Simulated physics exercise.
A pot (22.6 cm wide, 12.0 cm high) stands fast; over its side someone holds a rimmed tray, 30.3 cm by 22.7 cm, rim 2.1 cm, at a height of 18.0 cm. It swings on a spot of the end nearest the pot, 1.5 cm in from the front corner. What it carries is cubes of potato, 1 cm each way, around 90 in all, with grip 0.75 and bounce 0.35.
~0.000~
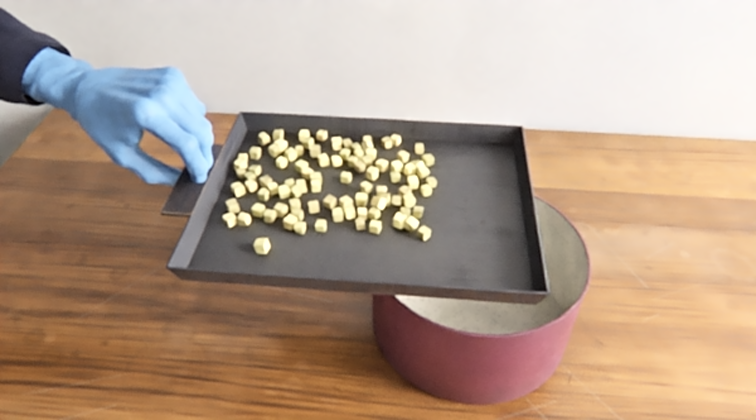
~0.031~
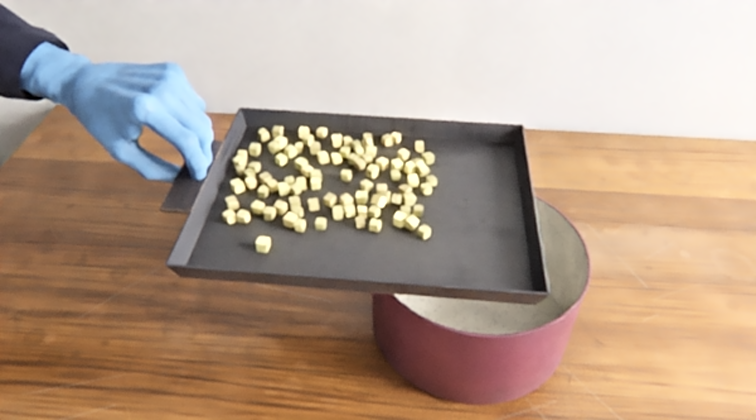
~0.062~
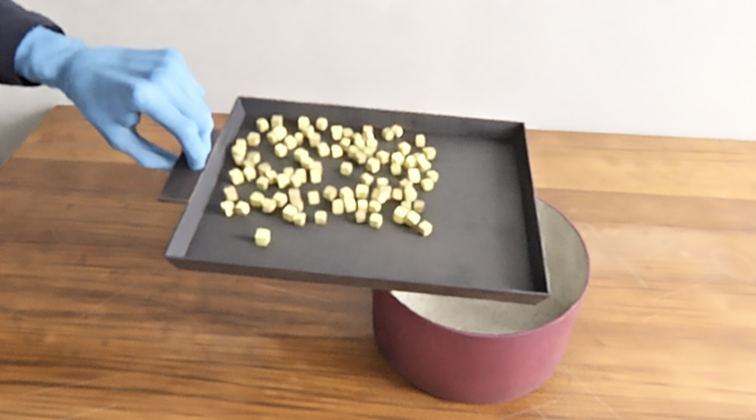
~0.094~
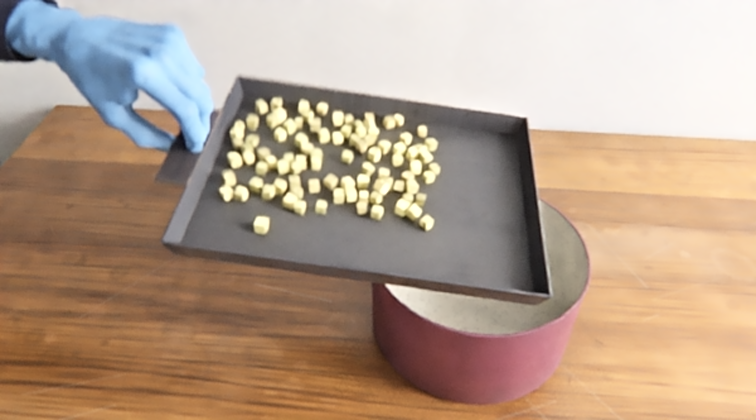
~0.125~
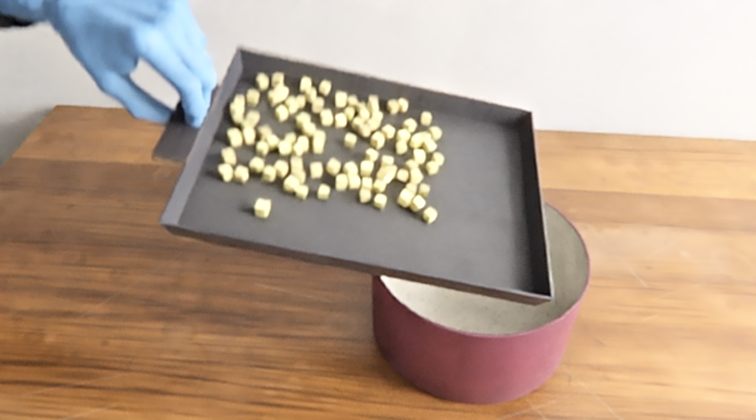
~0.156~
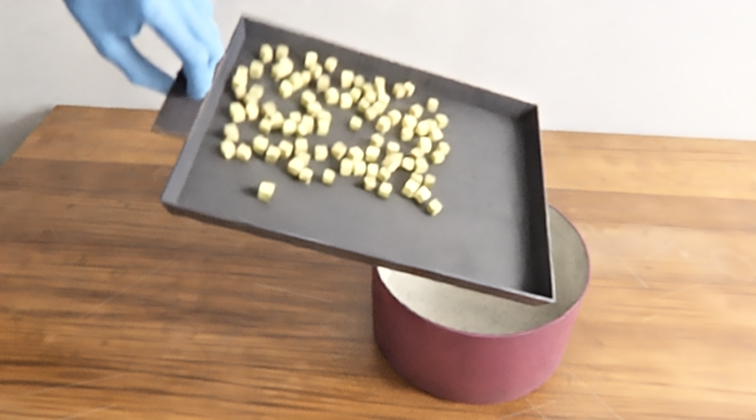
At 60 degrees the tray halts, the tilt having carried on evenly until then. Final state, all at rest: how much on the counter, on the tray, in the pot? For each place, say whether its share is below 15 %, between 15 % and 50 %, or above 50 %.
In the end counter: The main fraction; tray: An intermediate fraction; pot: A minor fraction.
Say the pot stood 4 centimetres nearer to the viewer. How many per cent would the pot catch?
5 per cent.
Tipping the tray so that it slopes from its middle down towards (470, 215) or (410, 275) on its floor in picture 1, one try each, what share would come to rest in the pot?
First try: Around 10 percent; second try: Around 0 percent.
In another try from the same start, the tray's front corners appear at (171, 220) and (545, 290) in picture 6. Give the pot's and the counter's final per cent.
You'd end with pot at 0 and counter at 60.
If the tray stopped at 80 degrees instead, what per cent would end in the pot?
Around 0 %, I reckon.
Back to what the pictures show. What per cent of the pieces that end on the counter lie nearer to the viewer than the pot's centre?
Near 100 in a hundred.
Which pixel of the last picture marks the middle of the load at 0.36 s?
Load centre: About (452, 54) px.
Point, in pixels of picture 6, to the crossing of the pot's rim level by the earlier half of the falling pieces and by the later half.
(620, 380) or so first, later (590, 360).
After 0.28 s, tilt 44 degrees; the tray holds 100 %, the pot 0 %.
After 0.36 s, tilt 57 degrees; the tray holds 100 %, the pot 0 %.
After 0.57 s, tilt 60 degrees; the tray holds 90 %, the pot 0 %.
At rest (2.1 s), counter 70 %, tray 30 %, pot 0 %.
